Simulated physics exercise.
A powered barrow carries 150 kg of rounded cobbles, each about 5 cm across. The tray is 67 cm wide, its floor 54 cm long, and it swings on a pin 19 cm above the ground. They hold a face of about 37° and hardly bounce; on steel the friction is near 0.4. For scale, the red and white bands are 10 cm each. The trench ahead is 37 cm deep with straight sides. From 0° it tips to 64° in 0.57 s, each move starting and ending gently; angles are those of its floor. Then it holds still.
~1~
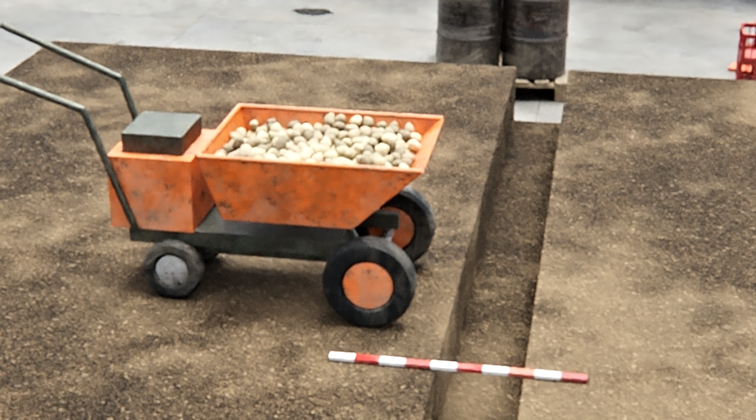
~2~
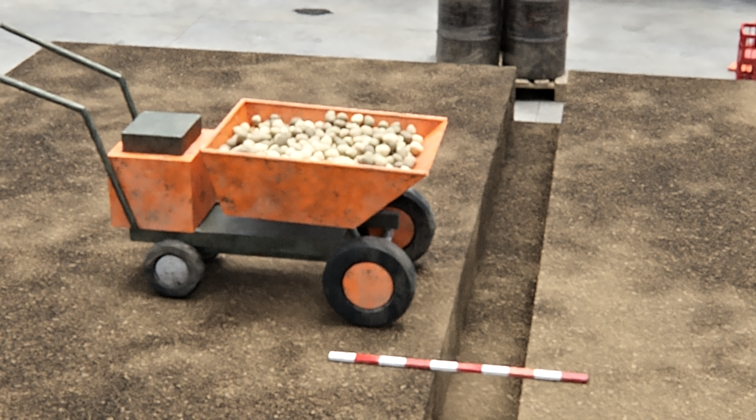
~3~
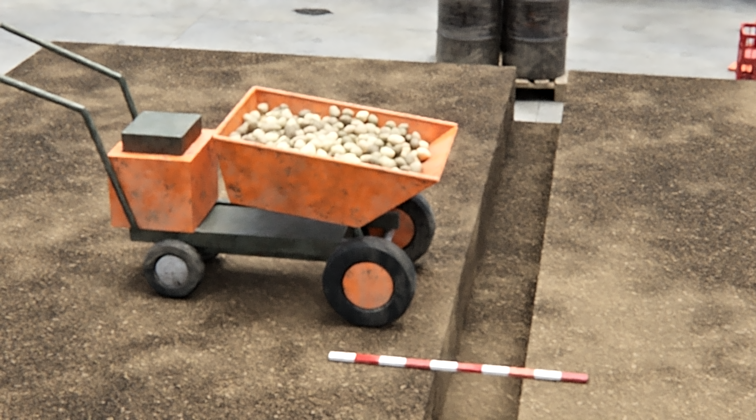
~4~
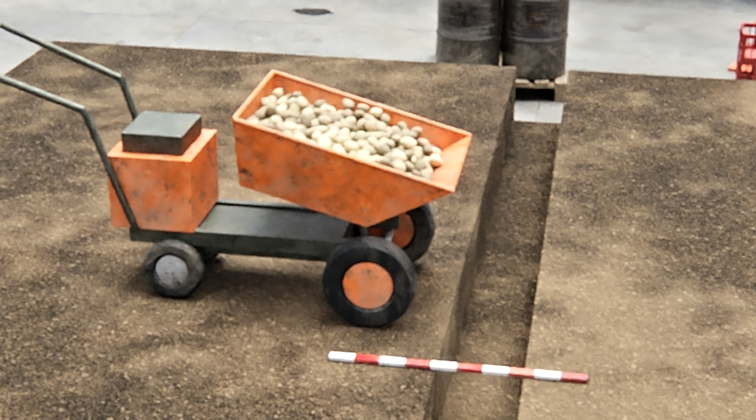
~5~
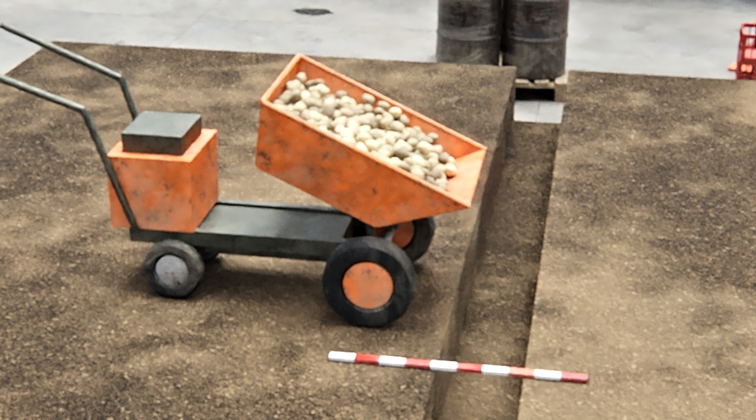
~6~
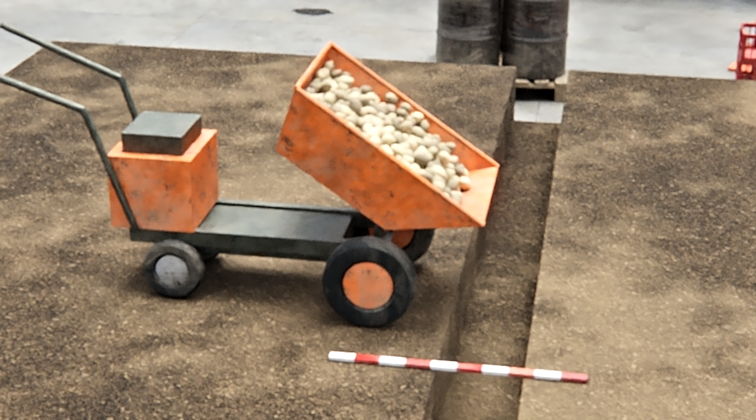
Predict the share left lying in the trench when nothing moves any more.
Roughly 23 per cent ends in the trench.
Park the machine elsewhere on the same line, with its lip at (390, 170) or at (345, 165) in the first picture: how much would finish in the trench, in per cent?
About 45 and 85 per cent.
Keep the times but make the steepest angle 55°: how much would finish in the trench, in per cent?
In that case some 30 per cent.
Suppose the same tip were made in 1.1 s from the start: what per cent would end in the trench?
It would be near 40 per cent.
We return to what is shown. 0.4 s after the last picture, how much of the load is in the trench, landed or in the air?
About 5 per cent by then.
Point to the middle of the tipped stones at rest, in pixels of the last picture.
Near (598, 305).
Then, 0.1 s after the last picture the floor is at 54°, 100 % in the tray; the foremost stones are at (488, 226).
Then, 0.4 s after the last picture the floor is at 64°, 81 % in the tray, 3 % in the trench, 15 % past the trench; the foremost stones are at (577, 307).
Then, 0.7 s after the last picture the floor is at 64°, 19 % in the tray, 6 % in the trench, 76 % past the trench; the foremost stones are past the picture's edge.
Then, 2.7 s after the last picture the floor is at 64°, 0 % in the tray, 23 % in the trench, 77 % past the trench; the foremost stones are past the picture's edge.
